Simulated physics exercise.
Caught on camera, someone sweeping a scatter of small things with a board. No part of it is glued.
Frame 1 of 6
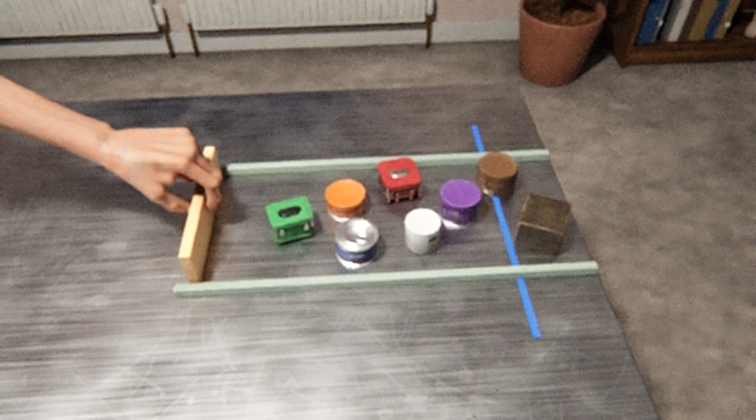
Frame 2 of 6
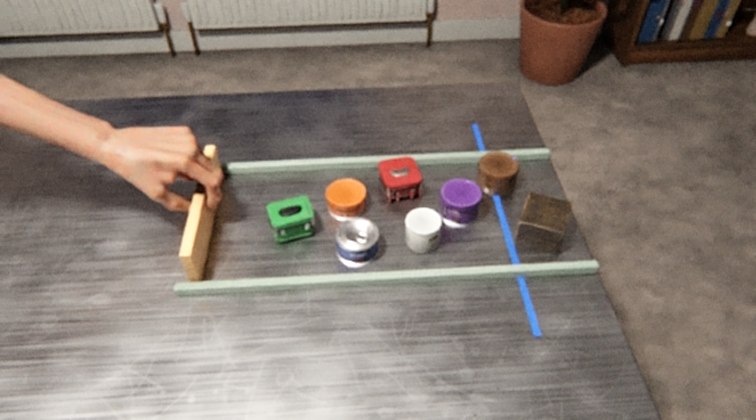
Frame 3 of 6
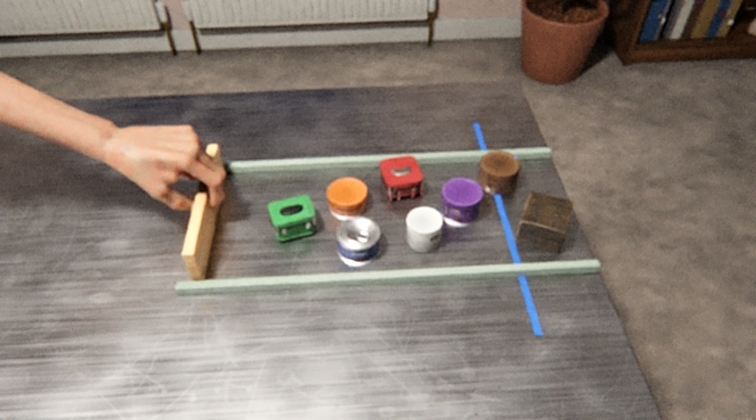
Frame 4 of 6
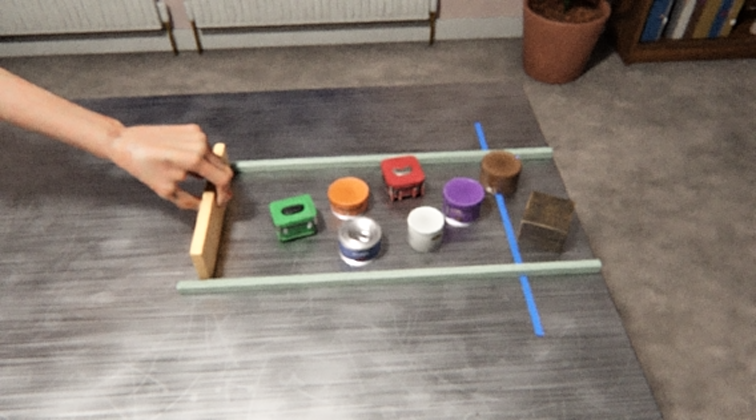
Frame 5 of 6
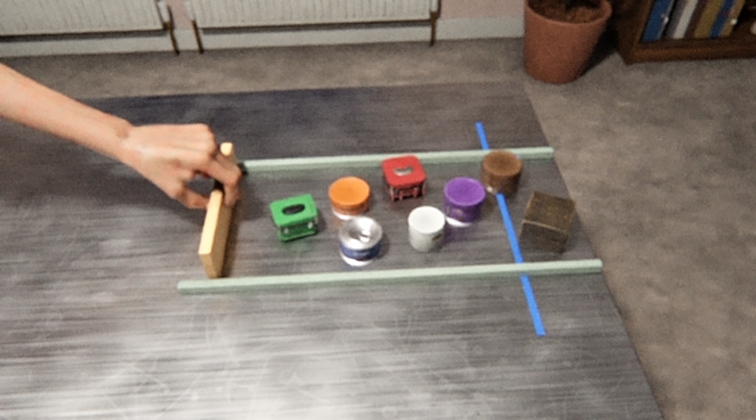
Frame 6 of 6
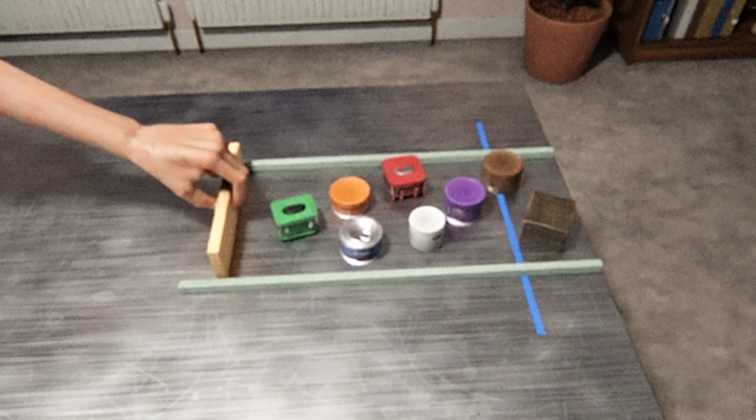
A hand slides an upright wooden board slightly right toward small, unmoving containers on a table.
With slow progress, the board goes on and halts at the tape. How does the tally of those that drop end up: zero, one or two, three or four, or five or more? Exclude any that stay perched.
Well, a single one or a pair drops off the table this time.
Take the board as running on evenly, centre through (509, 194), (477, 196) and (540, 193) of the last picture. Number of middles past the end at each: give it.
1, 0 and 4.
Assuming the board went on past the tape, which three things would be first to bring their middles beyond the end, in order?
Sequence: Black block, brown lid, purple tin.
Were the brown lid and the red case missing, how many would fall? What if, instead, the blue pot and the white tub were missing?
You'd count 1 the first time and 0 the second time.
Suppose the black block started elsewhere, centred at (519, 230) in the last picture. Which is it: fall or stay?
From that position it ends up off.
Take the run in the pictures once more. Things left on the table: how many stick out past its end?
Looks like 2 of them.
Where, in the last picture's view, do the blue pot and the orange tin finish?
I'd say approximately (539, 241) and then (521, 190).
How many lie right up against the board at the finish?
The number is 4.
Early on, none off yet; black block at rest near (548, 221); brown lid at rest near (502, 172); purple tin at rest near (464, 201).
A while later, none off yet; black block at rest near (548, 221); brown lid at rest near (502, 172); purple tin moving near (474, 200).
Finally, the number that fall off is one or two; lost, black block.
